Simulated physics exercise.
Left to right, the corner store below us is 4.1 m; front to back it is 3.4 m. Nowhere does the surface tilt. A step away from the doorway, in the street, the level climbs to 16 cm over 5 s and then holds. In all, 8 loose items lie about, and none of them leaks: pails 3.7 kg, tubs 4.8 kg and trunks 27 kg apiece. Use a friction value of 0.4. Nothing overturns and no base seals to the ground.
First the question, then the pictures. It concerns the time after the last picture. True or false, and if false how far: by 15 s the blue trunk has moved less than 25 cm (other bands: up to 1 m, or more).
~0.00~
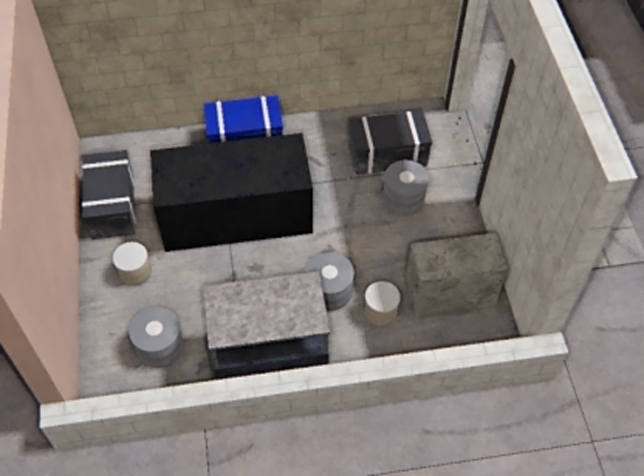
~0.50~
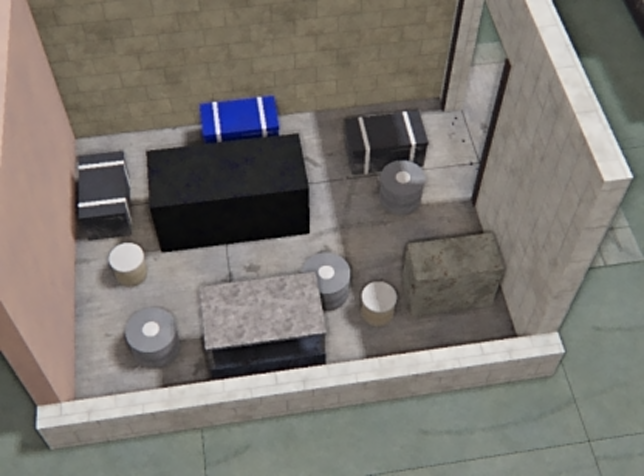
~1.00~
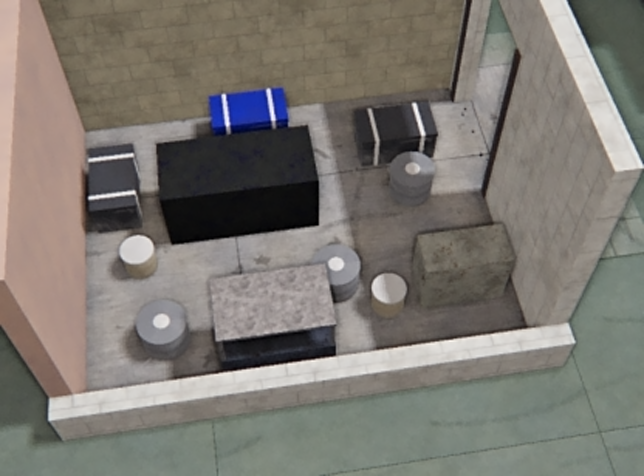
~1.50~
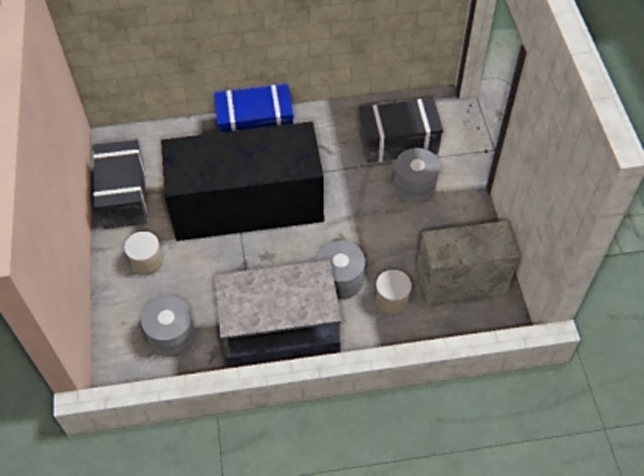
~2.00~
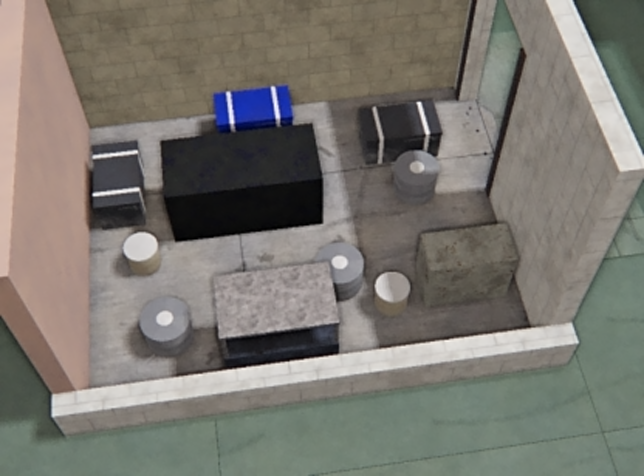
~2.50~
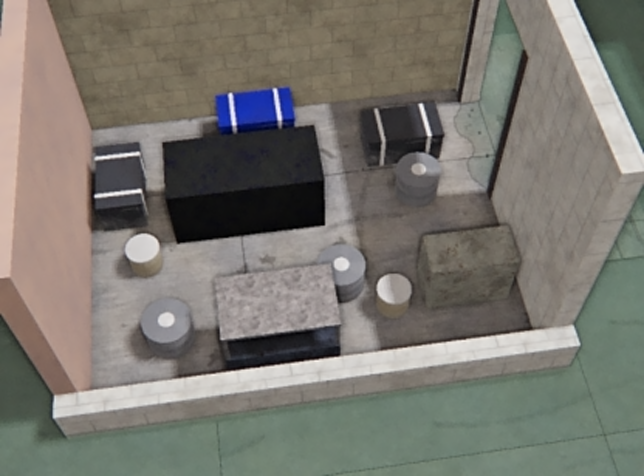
False, more than 1 m.
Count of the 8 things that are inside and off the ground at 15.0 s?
The number is 8.
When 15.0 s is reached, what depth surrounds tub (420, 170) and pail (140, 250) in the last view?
Depths: Near 11 cm, then near 13 cm.
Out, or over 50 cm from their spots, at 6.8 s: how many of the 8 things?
The number I get is 2.
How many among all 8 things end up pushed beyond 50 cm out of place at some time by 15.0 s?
The total is 7.
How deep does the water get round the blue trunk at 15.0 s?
Somewhere close to 13 cm.
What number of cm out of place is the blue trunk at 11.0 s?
Close to 80 cm.
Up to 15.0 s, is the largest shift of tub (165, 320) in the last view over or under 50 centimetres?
The shift stays smaller.
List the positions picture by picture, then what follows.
In the first picture, the blue trunk at (243, 115) rests on the ground; water covers 0.0 m2; 0 of 8 have shifted.
In the second picture, the blue trunk at (239, 115), on the bottom; water covers 0.0 m2; 0 of 8 have shifted.
In the third picture, the blue trunk at (248, 107), on the bottom; water covers 0.0 m2; 0 of 8 have shifted.
In the fourth picture, the blue trunk at (253, 104), on the bottom; water covers 0.0 m2; 0 of 8 have shifted.
In the fifth picture, the blue trunk at (253, 105) rests on the ground; 0.0 m2 under water; 0 of 8 have shifted.
In the sixth picture, the blue trunk at (255, 107) rests on the ground; 0.0 m2 under water; 0 of 8 have shifted.
After 3.5 s the blue trunk is near (255, 107), 0.0 m from its start, aground; 0 afloat.
After 6.8 s the blue trunk is near (254, 107), 0.0 m from its start, aground; 0 afloat.
After 11.0 s the blue trunk is near (194, 142), 0.8 m from its start, afloat; 8 afloat.
After 15.0 s the blue trunk is near (118, 140), 1.5 m from its start, afloat; 8 afloat.
